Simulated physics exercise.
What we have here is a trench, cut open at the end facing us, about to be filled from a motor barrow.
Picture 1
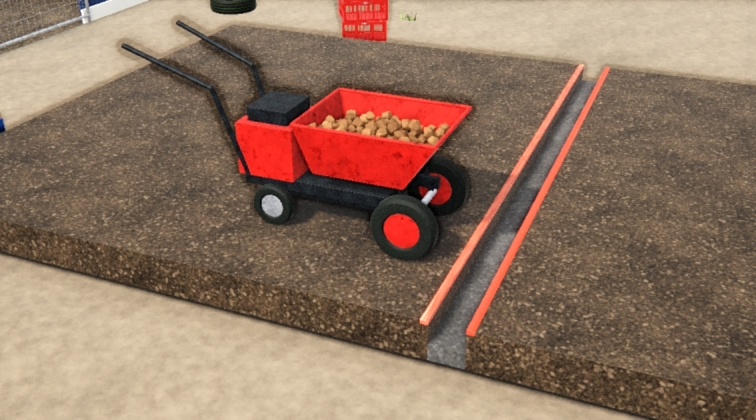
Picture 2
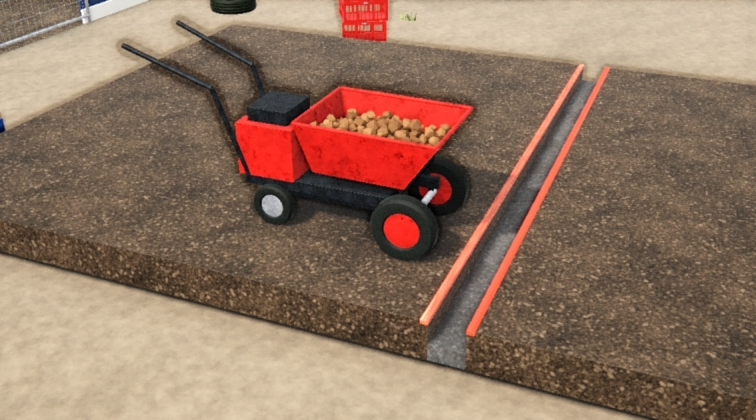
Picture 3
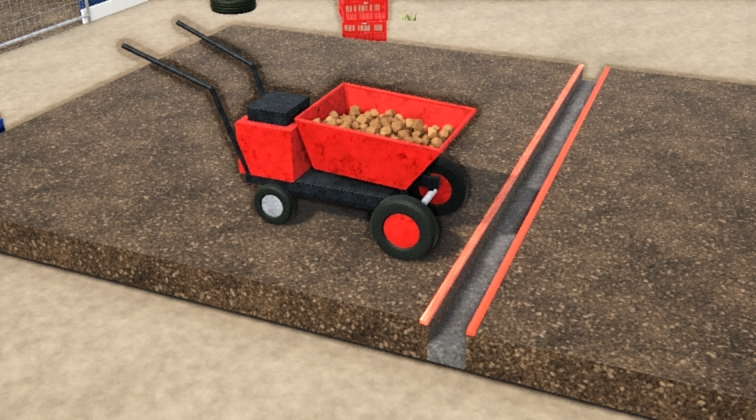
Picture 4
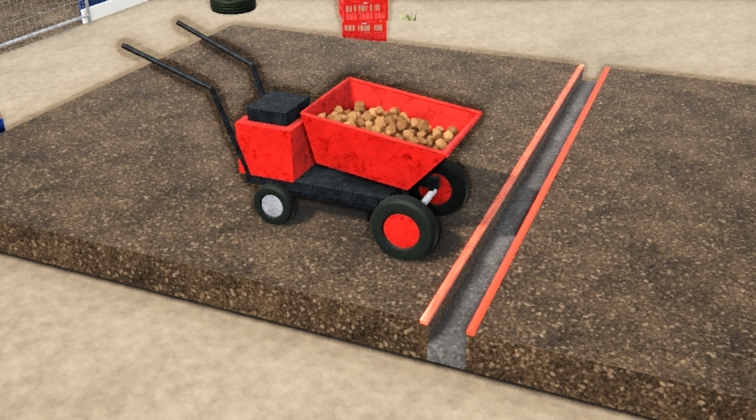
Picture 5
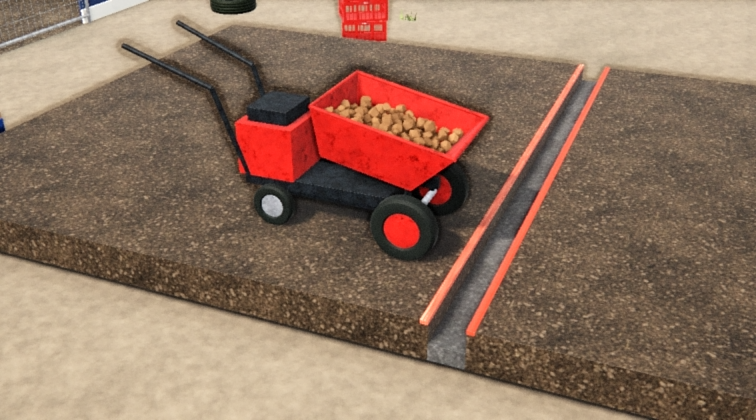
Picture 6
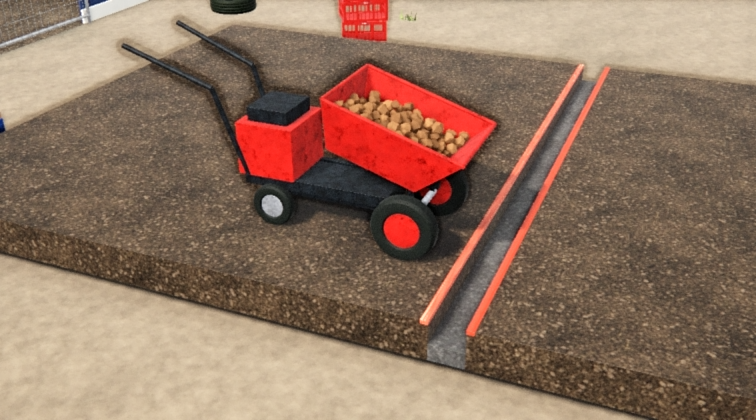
A red motor barrow loaded with brown lumps stood still beside a narrow trench edged with orange strips, and its skip, level at first, slowly tilted forward to the right, its back end rising.
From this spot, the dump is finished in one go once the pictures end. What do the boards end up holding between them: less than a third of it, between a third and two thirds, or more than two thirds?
Okay, so the amount in the trench ends shy of the one-third mark.
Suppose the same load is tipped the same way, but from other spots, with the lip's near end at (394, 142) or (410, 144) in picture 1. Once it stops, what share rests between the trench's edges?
Result: Try 1 = 60 %, try 2 = 40 %.
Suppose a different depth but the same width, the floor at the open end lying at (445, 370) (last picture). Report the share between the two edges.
The share would be roughly 0 per cent.
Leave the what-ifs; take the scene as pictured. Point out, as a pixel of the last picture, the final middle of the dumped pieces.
Close to (554, 256) in the last picture.
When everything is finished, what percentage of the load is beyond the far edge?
That share comes out near 80 in a hundred.
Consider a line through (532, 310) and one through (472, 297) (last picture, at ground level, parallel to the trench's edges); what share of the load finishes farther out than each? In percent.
Close to 40 and 80 per cent respectively.
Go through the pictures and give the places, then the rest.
The first picture shows lip of the skip (435, 148), level; top of the load (372, 126), clay clods; first edge of the trench (443, 290); far edge (487, 300), the trench under half as wide as the skip, and about half as deep as wide.
The second picture shows lip of the skip (437, 149), level; top of the load (362, 131).
The third picture shows lip of the skip (441, 151), tipped barely; top of the load (365, 129).
The fourth picture shows lip of the skip (447, 155), tipped a little; top of the load (360, 123).
The fifth picture shows lip of the skip (454, 160), tipped a little; top of the load (358, 122).
The sixth picture shows lip of the skip (463, 167), tipped clearly; top of the load (367, 117); first edge of the trench (443, 290); far edge (487, 300).
Just after the last frame, skip tipped steeply; every one in the skip.
A moment on, skip tipped right over; the larger part in the skip; about a tenth beyond it; just a few falling.
Further on, skip tipped right over; roughly a third in the skip; roughly two thirds beyond it.
When it is over, skip tipped right over; about a tenth in the skip; just a few in or heaped over the trench; the larger part beyond it.
